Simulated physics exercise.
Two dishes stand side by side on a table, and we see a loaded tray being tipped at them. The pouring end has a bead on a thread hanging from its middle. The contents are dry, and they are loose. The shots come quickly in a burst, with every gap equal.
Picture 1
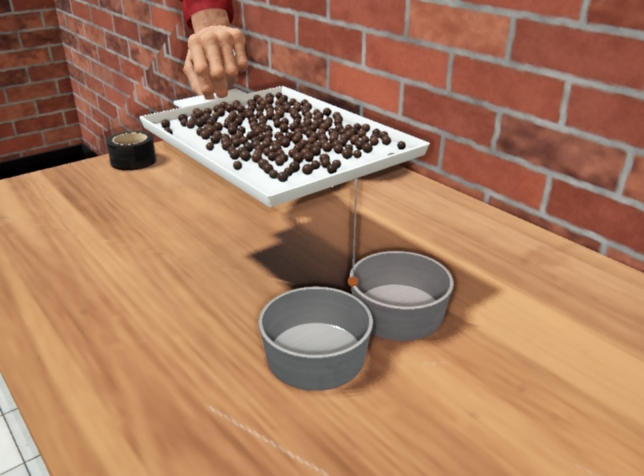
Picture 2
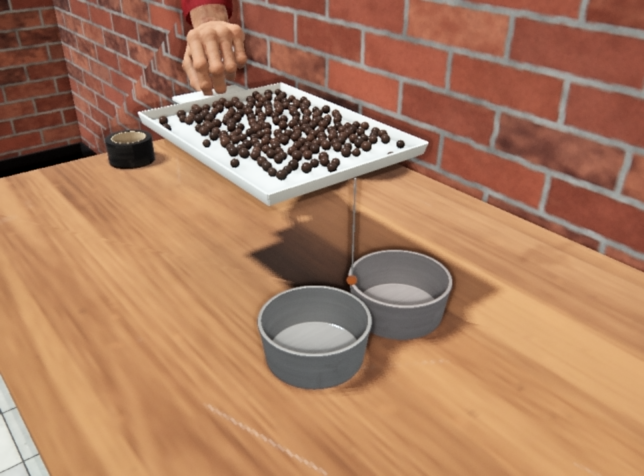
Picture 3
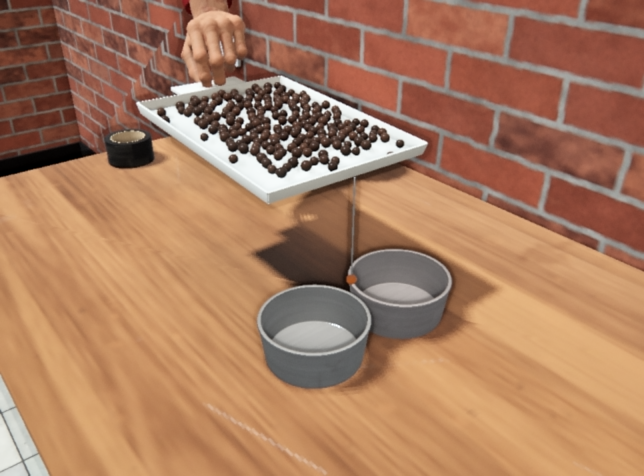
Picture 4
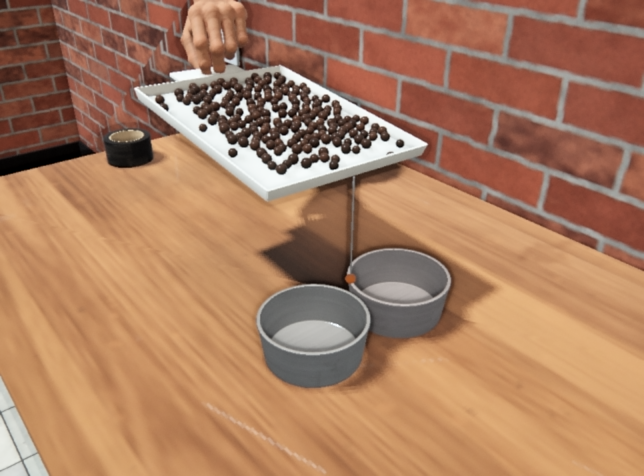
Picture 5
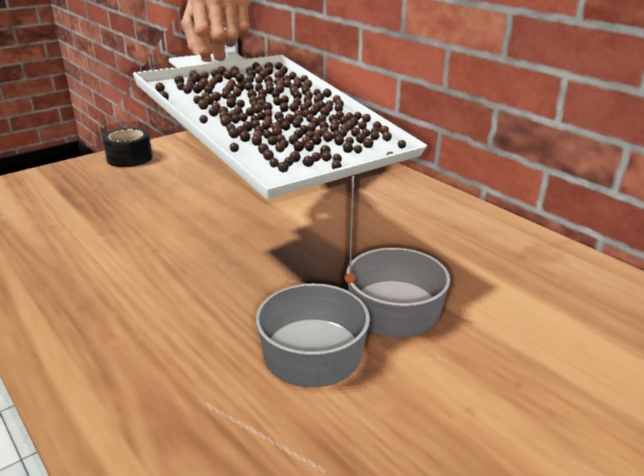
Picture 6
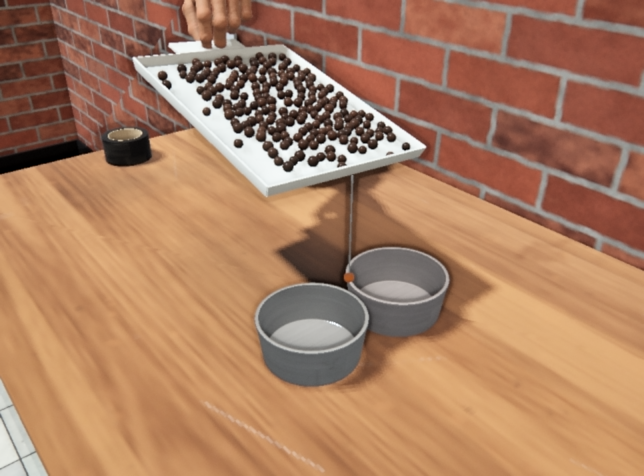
On a wooden table by brick walls, a hand steadily tilts a white tray of dark balls above two grey dishes.
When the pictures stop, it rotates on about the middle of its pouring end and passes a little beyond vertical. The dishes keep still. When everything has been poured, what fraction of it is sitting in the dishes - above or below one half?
Above one half.
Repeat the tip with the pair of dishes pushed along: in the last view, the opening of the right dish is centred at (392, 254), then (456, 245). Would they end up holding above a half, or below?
First shift, a minority share; second shift, a majority share.
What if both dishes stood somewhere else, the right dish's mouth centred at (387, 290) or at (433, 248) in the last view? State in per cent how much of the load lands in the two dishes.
About 50 and 60 per cent respectively.
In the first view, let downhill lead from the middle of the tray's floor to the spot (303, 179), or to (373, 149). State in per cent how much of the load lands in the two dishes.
First heading roughly 70 %, second roughly 70 %.
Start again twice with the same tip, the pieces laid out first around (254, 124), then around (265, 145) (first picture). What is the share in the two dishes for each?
The first start gives 70 percent and the second 70 percent.
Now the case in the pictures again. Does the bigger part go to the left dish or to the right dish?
That's going to be the right-positioned one.
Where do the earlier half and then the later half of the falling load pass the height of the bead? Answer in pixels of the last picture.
Early half: (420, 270); late half: (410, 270).
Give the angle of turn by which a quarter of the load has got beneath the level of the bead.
Roughly 65°.
Soon, tray tipped steeply; most on the tray; a stray few in the left dish; a small part in the right dish; a small part outside both; a small part in the air.
A while on, tray tipped right over; a stray few on the tray; a stray few in the left dish; about half in the right dish; about a quarter outside both; a small part in the air.
Towards the end, tray tipped past a quarter turn; a small part in the left dish; about two thirds in the right dish; about a quarter outside both.
Finally, tray tipped past a quarter turn; a small part in the left dish; about two thirds in the right dish; about a quarter outside both.
